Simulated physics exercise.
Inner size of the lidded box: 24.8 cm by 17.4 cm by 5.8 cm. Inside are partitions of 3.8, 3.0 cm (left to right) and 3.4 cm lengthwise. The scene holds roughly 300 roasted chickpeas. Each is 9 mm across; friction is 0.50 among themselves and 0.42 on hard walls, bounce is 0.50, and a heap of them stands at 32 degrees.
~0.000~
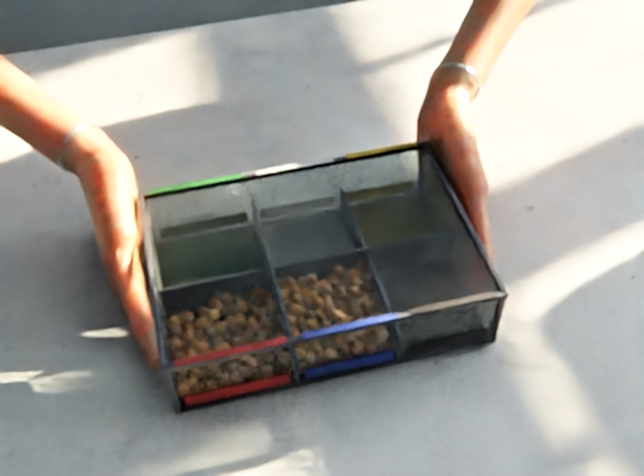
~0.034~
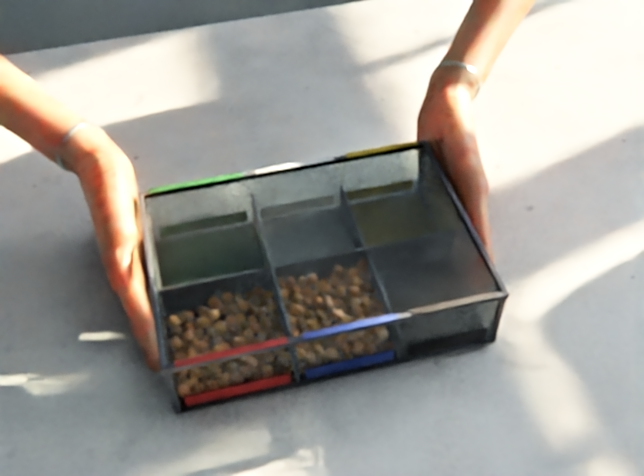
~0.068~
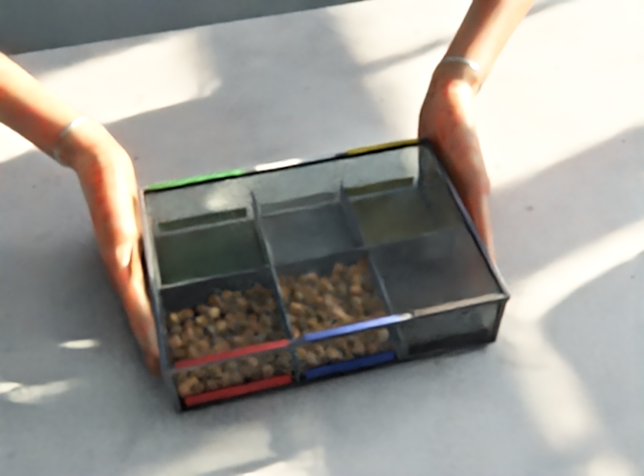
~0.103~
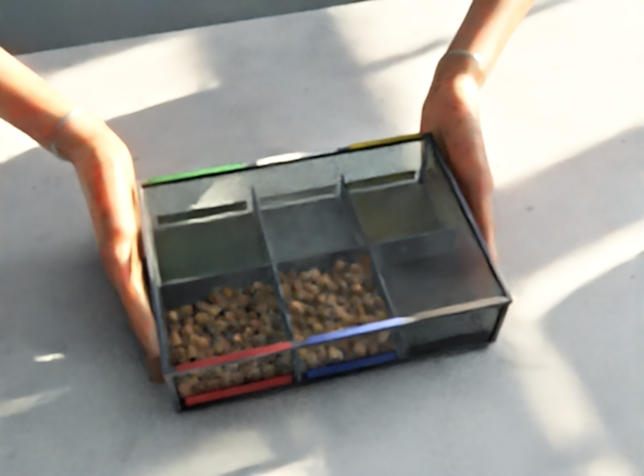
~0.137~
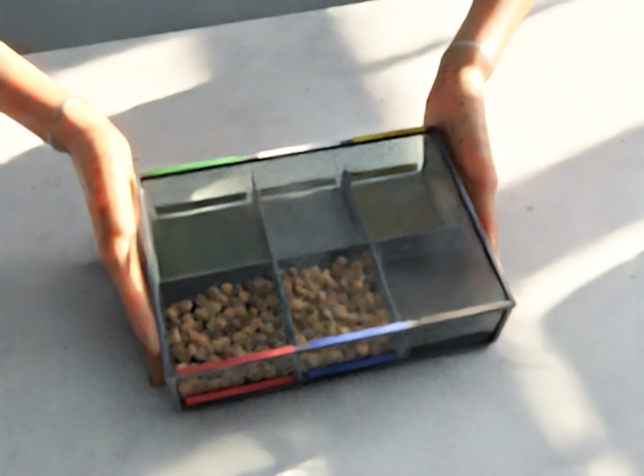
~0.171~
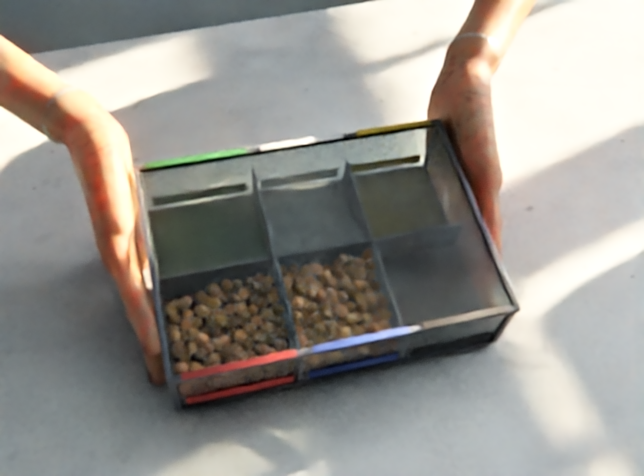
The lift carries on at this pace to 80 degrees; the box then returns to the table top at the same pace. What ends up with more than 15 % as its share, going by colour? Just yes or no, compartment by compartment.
Red gets a yes, blue gets a yes, green gets a no, yellow gets a no, white gets a no, black gets a no.
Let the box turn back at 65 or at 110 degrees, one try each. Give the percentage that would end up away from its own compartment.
Some 0 and 10 per cent.
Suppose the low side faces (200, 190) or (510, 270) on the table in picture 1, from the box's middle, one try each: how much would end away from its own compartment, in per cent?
Roughly 45 % for the first direction, roughly 45 % for the second.
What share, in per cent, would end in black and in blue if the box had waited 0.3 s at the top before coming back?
Then black keeps 5% and blue keeps 50%.
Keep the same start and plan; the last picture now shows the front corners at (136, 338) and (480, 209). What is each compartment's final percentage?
In per cent, the final split is red 40, blue 25, green 35, yellow 0, white 0, black 0.
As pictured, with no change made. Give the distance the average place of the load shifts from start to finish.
Displacement: Near 2.0 cm.
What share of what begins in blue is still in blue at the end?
That comes out at about 90 percent.
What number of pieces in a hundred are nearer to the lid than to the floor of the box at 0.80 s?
Around 20 %.
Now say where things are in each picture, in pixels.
In the first frame, box tilt 0 degrees, front corners at (166, 366) and (501, 293); red 40 %, blue 60 %.
In the second frame, box tilt 1 degrees, front corners at (166, 367) and (502, 294).
In the third frame, box tilt 2 degrees, front corners at (167, 368) and (503, 295).
In the fourth frame, box tilt 5 degrees, front corners at (169, 371) and (506, 298), lowest corner right front.
In the fifth frame, box tilt 9 degrees, front corners at (170, 374) and (510, 302), lowest corner right front.
In the sixth frame, box tilt 13 degrees, front corners at (172, 378) and (513, 307), lowest corner right front; red 40 %, blue 60 %. The box's pace is about 120 degrees a second.
Then, at 0.80 s, tilt 80 degrees; red 40 %, blue 55 %.
After 1.22 s, tilt 35 degrees; red 40 %, blue 50 %, black 5 %.
After 1.72 s, tilt 0 degrees; red 40 %, blue 50 %, black 5 %.
At rest (2.6 s), red 40 %, blue 50 %, green 0 %, yellow 0 %, white 0 %, black 5 %.
